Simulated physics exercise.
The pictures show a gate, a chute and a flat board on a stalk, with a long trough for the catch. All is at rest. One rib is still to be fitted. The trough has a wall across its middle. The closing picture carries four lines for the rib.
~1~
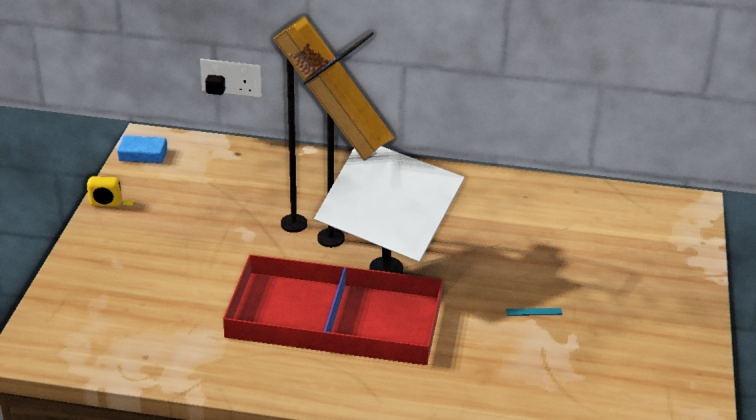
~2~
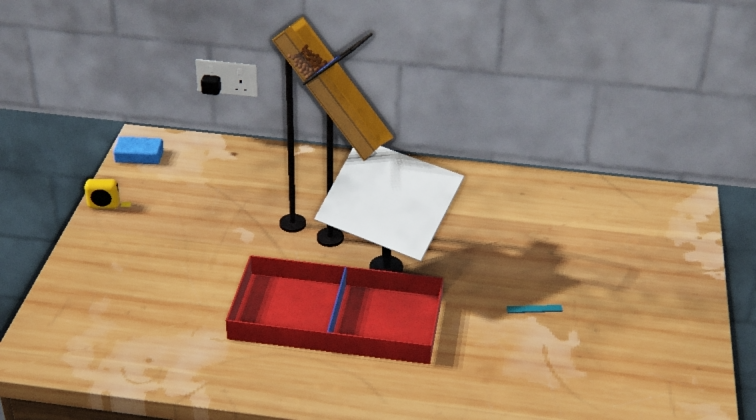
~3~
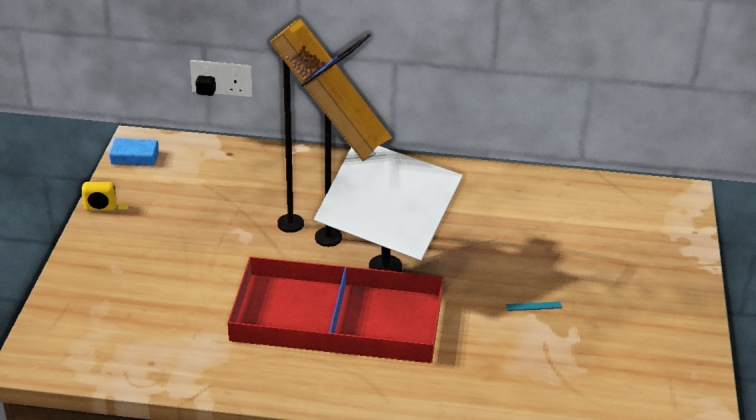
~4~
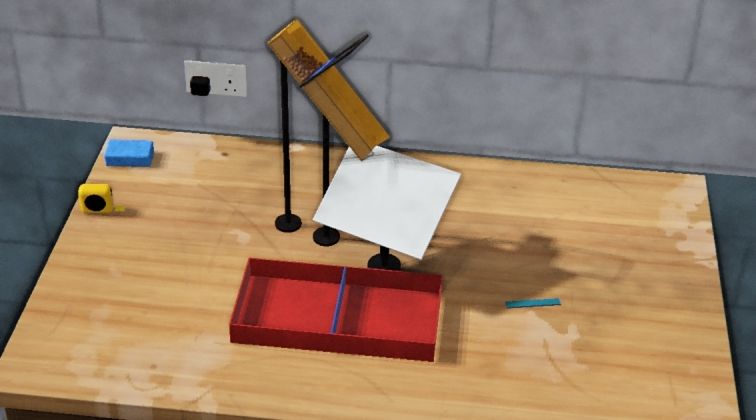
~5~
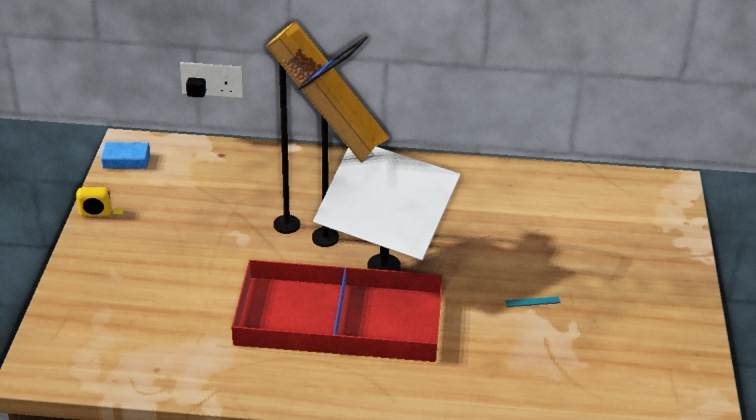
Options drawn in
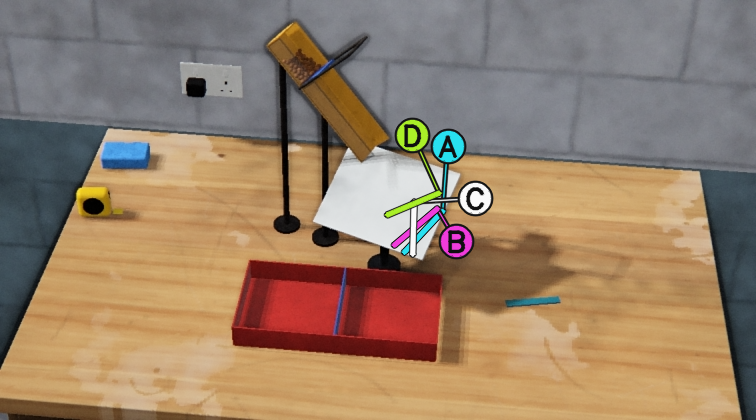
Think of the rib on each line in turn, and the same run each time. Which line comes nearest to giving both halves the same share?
Best: D.
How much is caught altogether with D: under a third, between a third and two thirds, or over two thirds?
It is over two thirds.
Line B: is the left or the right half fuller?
More lands on the right.
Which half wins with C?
Right.
On the marked copy, line A from (442, 211) to (404, 252); line B from (437, 208) to (394, 245); line C from (414, 201) to (412, 254); line D from (439, 193) to (387, 214).
For line A, of what is caught, a stray few in the left half, nearly all in the right.
For line B, of what is caught, a small part in the left half, most in the right.
For line C, of what is caught, a small part in the left half, nearly all in the right.
For line D, of what is caught, about half in the left half, about half in the right.
